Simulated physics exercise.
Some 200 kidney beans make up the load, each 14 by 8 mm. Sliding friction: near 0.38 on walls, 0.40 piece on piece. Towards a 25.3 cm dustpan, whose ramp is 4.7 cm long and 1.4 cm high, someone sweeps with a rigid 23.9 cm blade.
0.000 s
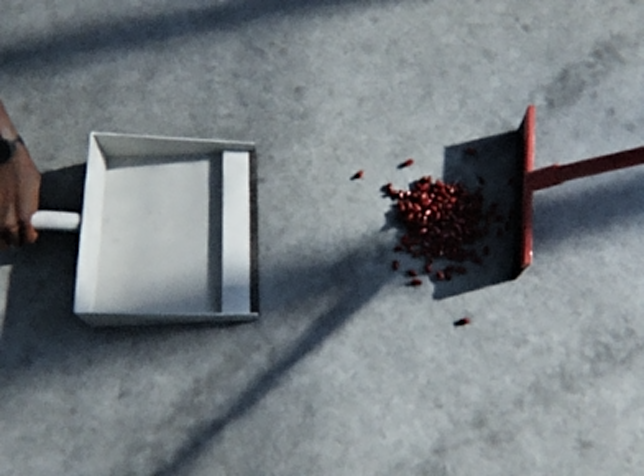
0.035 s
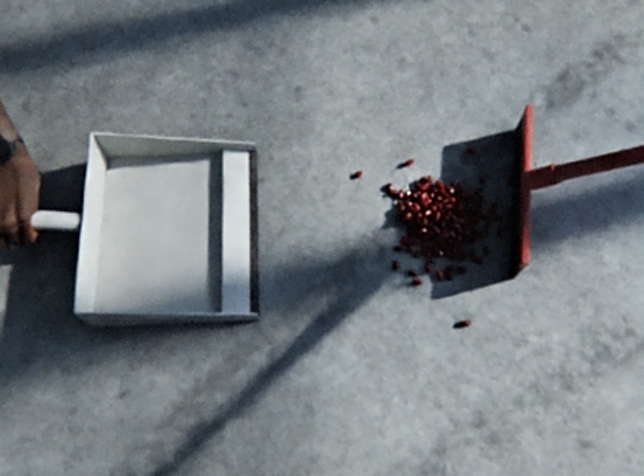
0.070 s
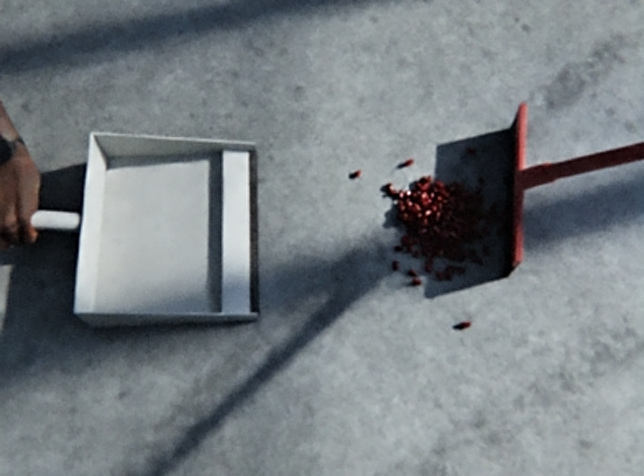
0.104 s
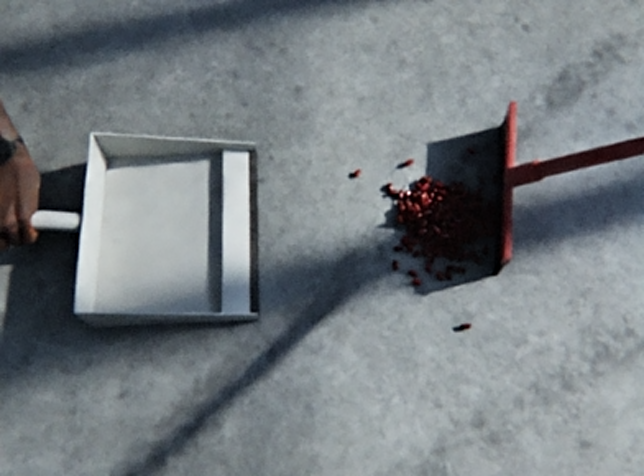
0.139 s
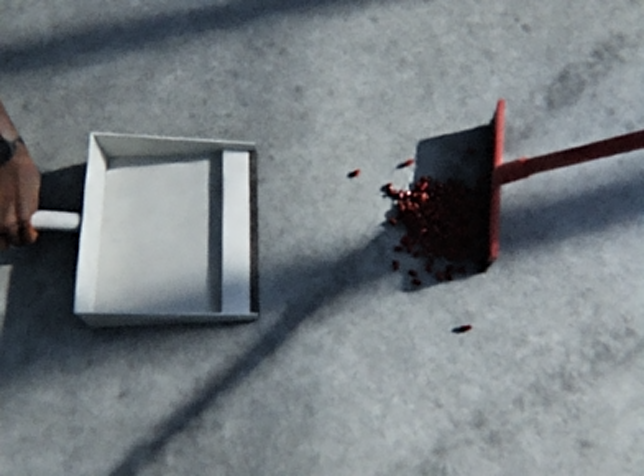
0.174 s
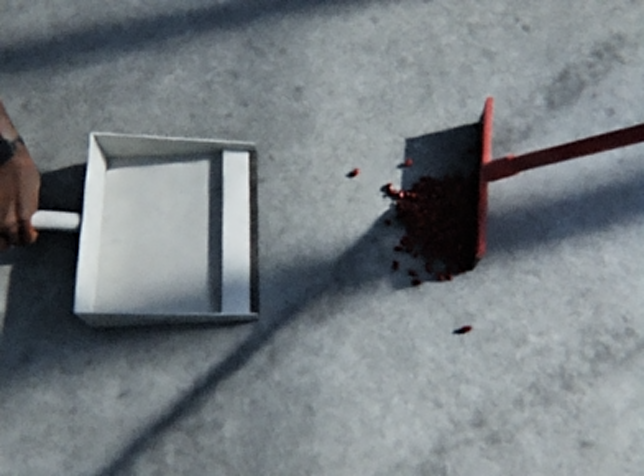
A red, long-handled blade slides left across a gray concrete floor into a scattered pile of small dark red beans, bunching the nearest ones together, while a hand at left holds a white dustpan still.
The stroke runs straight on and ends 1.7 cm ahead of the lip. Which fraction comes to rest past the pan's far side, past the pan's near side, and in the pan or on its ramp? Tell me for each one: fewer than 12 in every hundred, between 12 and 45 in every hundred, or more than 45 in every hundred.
In order: Far side: I predict a mid-range share of the load; near side: I predict a minor share of the load; pan: I predict a mid-range share of the load.
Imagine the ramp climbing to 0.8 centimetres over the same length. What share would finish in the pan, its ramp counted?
I'd expect close to 30 per cent.
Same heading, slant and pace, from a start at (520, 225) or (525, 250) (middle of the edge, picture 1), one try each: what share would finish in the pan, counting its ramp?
Around 30 percent, then around 20 percent.
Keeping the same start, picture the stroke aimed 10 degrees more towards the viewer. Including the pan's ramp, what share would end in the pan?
In that case around 30 per cent.
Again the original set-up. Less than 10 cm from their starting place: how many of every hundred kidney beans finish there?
Roughly 10 in a hundred.
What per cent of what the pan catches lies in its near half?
About 0 %.
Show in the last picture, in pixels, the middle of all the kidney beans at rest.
Centre at rest, approx.: (261, 184) px.
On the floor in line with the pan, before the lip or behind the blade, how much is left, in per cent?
50 %.
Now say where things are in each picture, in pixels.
The first frame shows blade from (525, 264) to (529, 112), moved 0.0 cm, 0 of the pieces shifted so far; middle of the pieces at (444, 218); pan at (165, 235).
The second frame shows blade from (523, 263) to (527, 112), moved 0.3 cm, 0 of the pieces shifted so far; middle of the pieces at (444, 218).
The third frame shows blade from (516, 262) to (521, 110), moved 1.2 cm, 5 of the pieces shifted so far; middle of the pieces at (444, 218).
The fourth frame shows blade from (506, 259) to (511, 109), moved 2.6 cm, 11 of the pieces shifted so far; middle of the pieces at (439, 219).
The fifth frame shows blade from (493, 257) to (500, 106), moved 4.2 cm, 49 of the pieces shifted so far; middle of the pieces at (439, 219).
The sixth frame shows blade from (480, 254) to (488, 104), moved 5.9 cm, 113 of the pieces shifted so far; middle of the pieces at (436, 219); pan at (165, 235). The blade's pace is about 0.48 m/s, heading 16 degrees away from the viewer's side.
Then, at 0.46 s, middle of the blade 18 cm from the lip; 0 % over the lip, far side 5 %, near side 0 %.
After 0.66 s, middle of the blade 9 cm from the lip; 0 % over the lip, far side 15 %, near side 0 %.
After 0.97 s, middle of the blade 4 cm from the lip; 25 % over the lip, far side 20 %, near side 0 %.
At rest (1.9 s), far side 20 %, near side 0 %, pan 25 %, in front of the lip or behind the blade 50 %.
